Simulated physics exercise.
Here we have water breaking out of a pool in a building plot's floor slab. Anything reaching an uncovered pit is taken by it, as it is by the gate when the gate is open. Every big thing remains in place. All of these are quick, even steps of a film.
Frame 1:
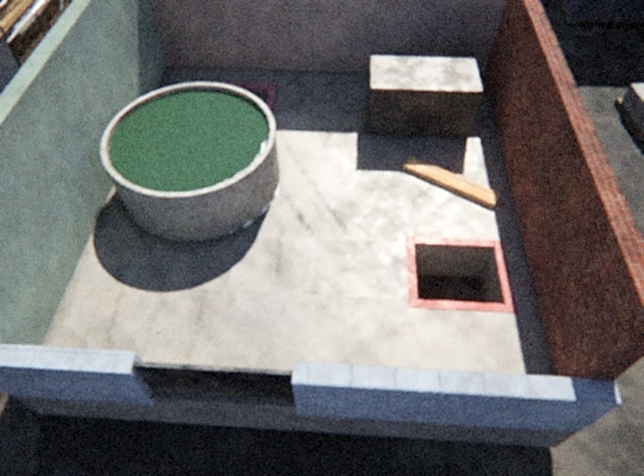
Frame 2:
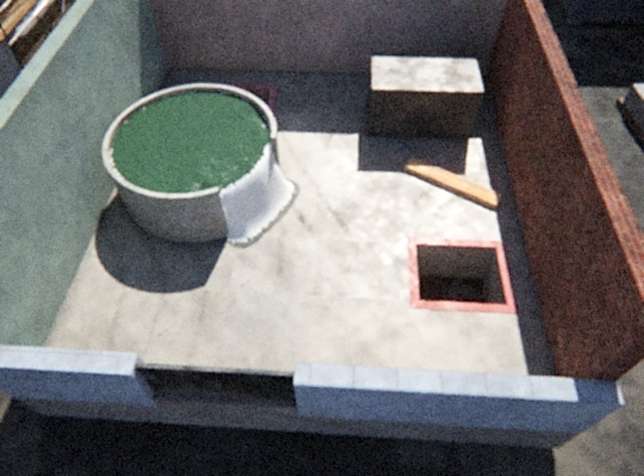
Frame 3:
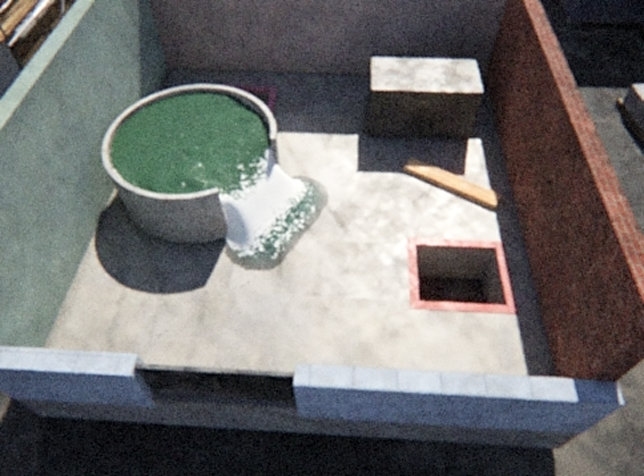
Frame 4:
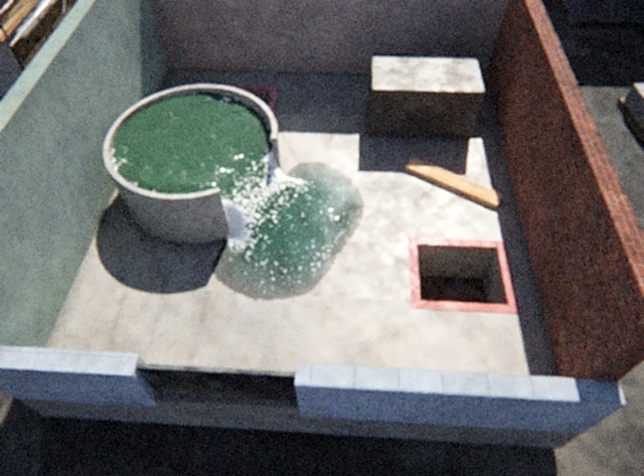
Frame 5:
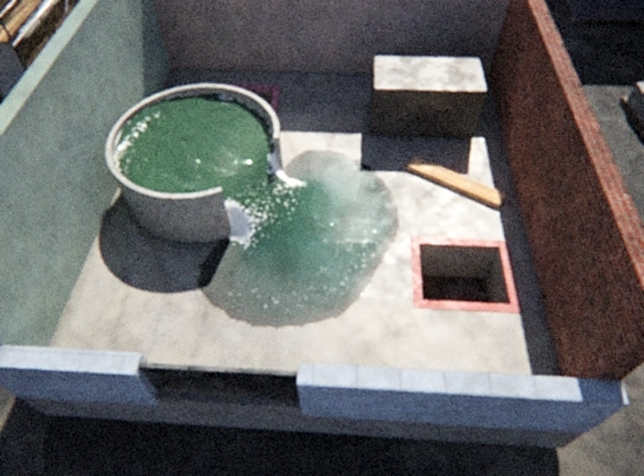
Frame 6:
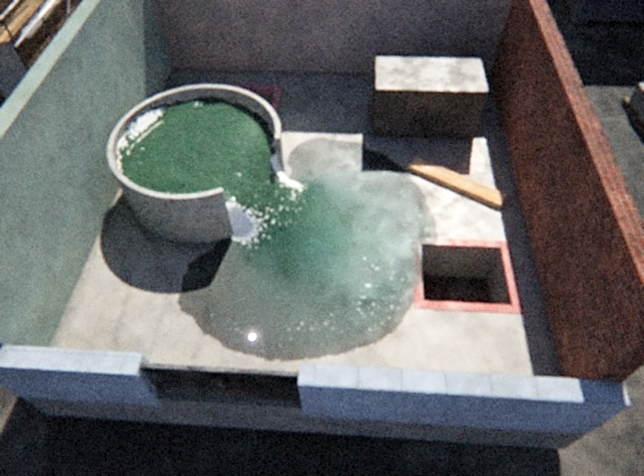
Green water pouring through a gap in a round pool's wall, spreading across the pale slab towards the red-edged square opening.
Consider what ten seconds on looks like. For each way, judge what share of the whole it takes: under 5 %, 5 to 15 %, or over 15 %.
The gate carries off beneath five per cent; the red pit carries off upward of fifteen per cent; the pink pit carries off beneath five per cent.
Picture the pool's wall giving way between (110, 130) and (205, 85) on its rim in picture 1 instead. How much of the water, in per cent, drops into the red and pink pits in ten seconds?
The red pit gets 12 per cent and the pink pit 30 per cent.
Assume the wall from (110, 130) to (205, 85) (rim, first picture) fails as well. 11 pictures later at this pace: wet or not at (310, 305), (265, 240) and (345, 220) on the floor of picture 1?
The first would be still unwetted, the second still unwetted and the third still unwetted.
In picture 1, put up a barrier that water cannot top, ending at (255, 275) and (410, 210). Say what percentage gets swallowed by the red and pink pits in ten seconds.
The red pit gets 20 per cent and the pink pit gets 6 per cent.
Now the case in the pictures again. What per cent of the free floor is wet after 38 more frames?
That should be about 75 %.
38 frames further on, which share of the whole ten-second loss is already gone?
Around 75 %.
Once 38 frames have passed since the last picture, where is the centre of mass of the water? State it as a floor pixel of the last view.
Centre point: Around (315, 221).
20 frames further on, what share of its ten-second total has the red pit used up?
It would be roughly 40 percent of the ten-second total.
A moment on, water covers 40 % of the floor; the gate 0 %, the red pit 4 %, the pink pit 0 %.
Next, water covers 50 % of the floor; the gate 0 %, the red pit 10 %, the pink pit 0 %.
Then, water covers 55 % of the floor; the gate 0 %, the red pit 24 %, the pink pit 0 %.
Later, water covers 75 % of the floor; the gate 0 %, the red pit 43 %, the pink pit 0 %.
In the end, water covers 95 % of the floor; the gate 0 %, the red pit 58 %, the pink pit 0 %.
